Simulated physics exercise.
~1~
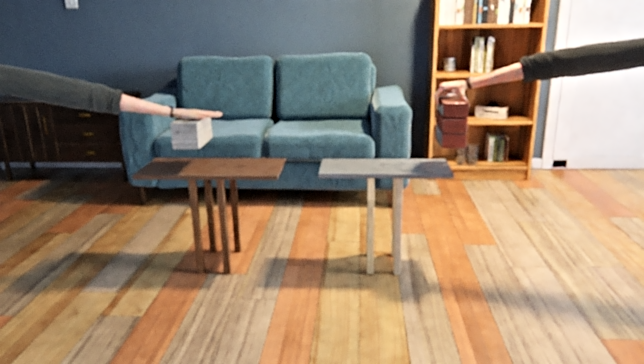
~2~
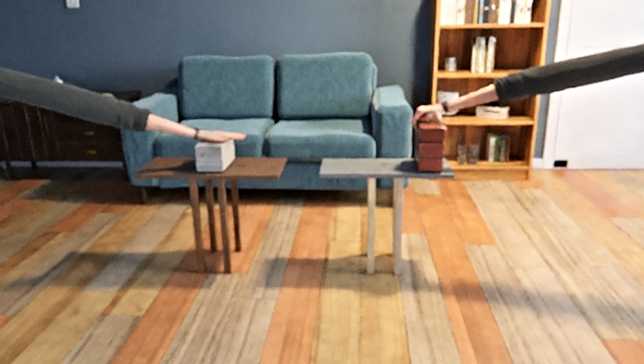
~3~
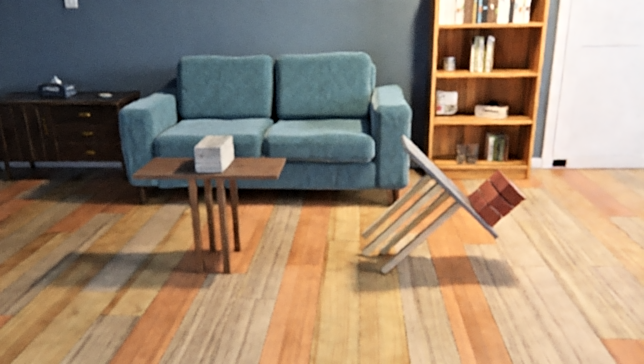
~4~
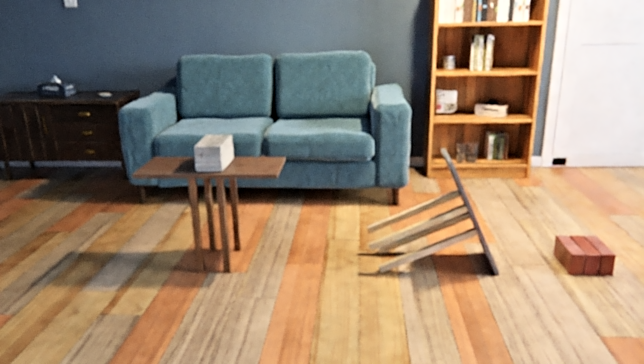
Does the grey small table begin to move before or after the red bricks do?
The grey small table begins to move after the red bricks, which are first lowered onto its right end by a hand before it tips over.
We see two hands lower a pale block onto a brown small table and red bricks onto the right end of a grey one, then let go. The grey table tips over to the right, dropping the bricks on the floor, while the brown table stays standing.
